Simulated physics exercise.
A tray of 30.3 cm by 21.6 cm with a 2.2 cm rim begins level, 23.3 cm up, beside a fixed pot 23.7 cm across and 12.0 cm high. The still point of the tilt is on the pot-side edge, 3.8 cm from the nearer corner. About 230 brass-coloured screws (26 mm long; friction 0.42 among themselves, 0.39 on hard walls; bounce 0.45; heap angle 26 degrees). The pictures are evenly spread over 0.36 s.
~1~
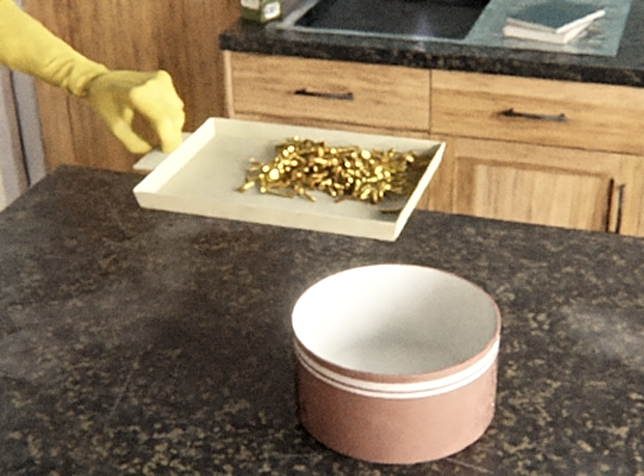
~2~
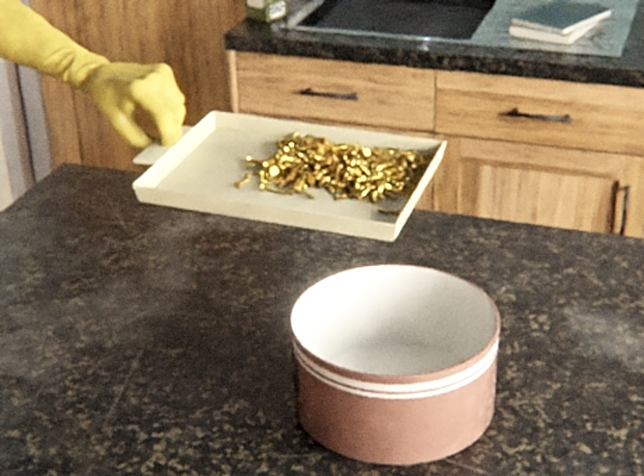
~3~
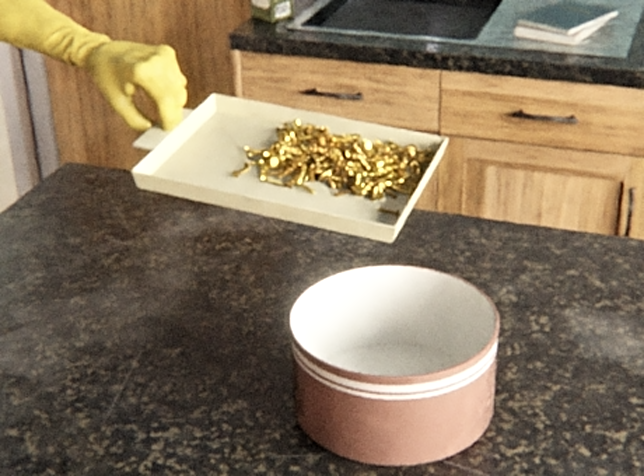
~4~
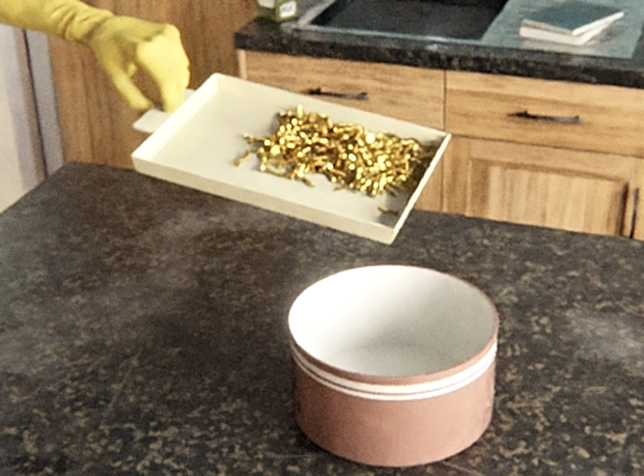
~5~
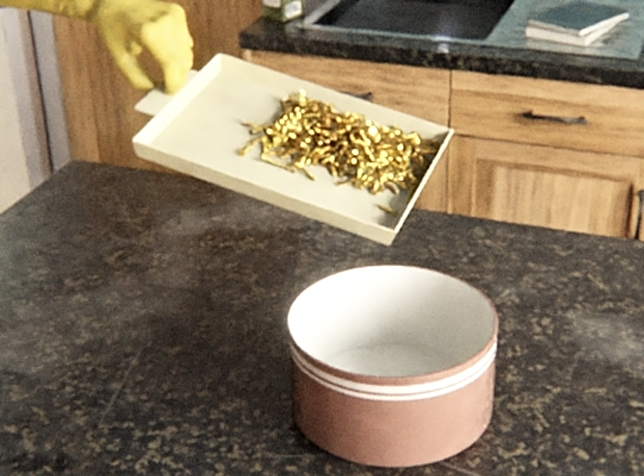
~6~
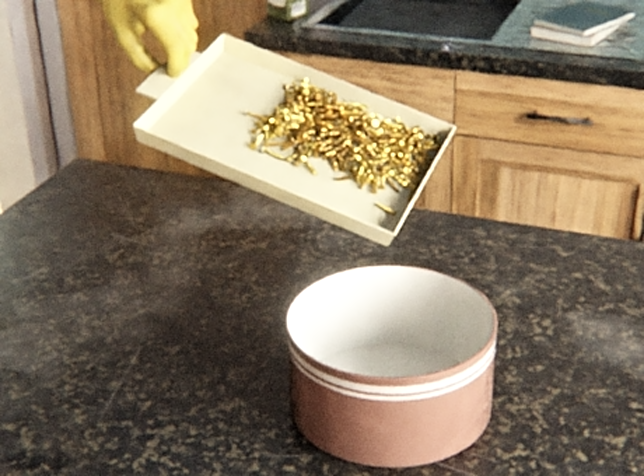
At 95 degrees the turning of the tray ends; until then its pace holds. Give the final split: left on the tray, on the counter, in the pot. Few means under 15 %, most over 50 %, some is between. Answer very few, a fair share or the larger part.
Tray: Very few, counter: Very few, pot: The larger part.
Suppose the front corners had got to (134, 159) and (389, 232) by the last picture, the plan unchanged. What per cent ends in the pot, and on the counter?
Pot 100, counter 0.
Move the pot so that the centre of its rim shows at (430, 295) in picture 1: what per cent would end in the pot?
About 95 per cent.
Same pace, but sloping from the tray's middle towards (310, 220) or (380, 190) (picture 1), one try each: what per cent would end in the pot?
About 100 and 30 per cent.
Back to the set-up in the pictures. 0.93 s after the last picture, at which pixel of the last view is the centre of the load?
Near (421, 211).
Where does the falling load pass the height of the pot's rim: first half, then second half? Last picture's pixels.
At about (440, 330), then at (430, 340).
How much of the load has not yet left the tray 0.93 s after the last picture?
Roughly 75 per cent.
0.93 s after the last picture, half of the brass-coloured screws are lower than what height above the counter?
Some 26 cm.
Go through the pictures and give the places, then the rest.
In the first picture, tray tilt 0 degrees, front corners at (139, 189) and (394, 222); middle of the pieces at (339, 169); pot at (395, 315).
In the second picture, tray tilt 1 degrees, front corners at (138, 183) and (393, 223); middle of the pieces at (339, 166).
In the third picture, tray tilt 5 degrees, front corners at (138, 170) and (393, 225), lowest corner right front; middle of the pieces at (340, 159).
In the fourth picture, tray tilt 10 degrees, front corners at (137, 154) and (392, 227), lowest corner right front; middle of the pieces at (341, 150).
In the fifth picture, tray tilt 14 degrees, front corners at (138, 139) and (393, 229), lowest corner right front; middle of the pieces at (343, 142).
In the sixth picture, tray tilt 19 degrees, front corners at (140, 125) and (392, 231), lowest corner right front; middle of the pieces at (345, 133); pot at (391, 317).
Then, 0.56 s after the last picture, tilt 55 degrees; the tray holds 100 %, the pot 0 %.
Then, 0.93 s after the last picture, tilt 79 degrees; the tray holds 75 %, the pot 20 %.
Then, 1.40 s after the last picture, tilt 95 degrees; the tray holds 0 %, the pot 95 %.
In the end, tray 0 %, counter 0 %, pot 100 %.
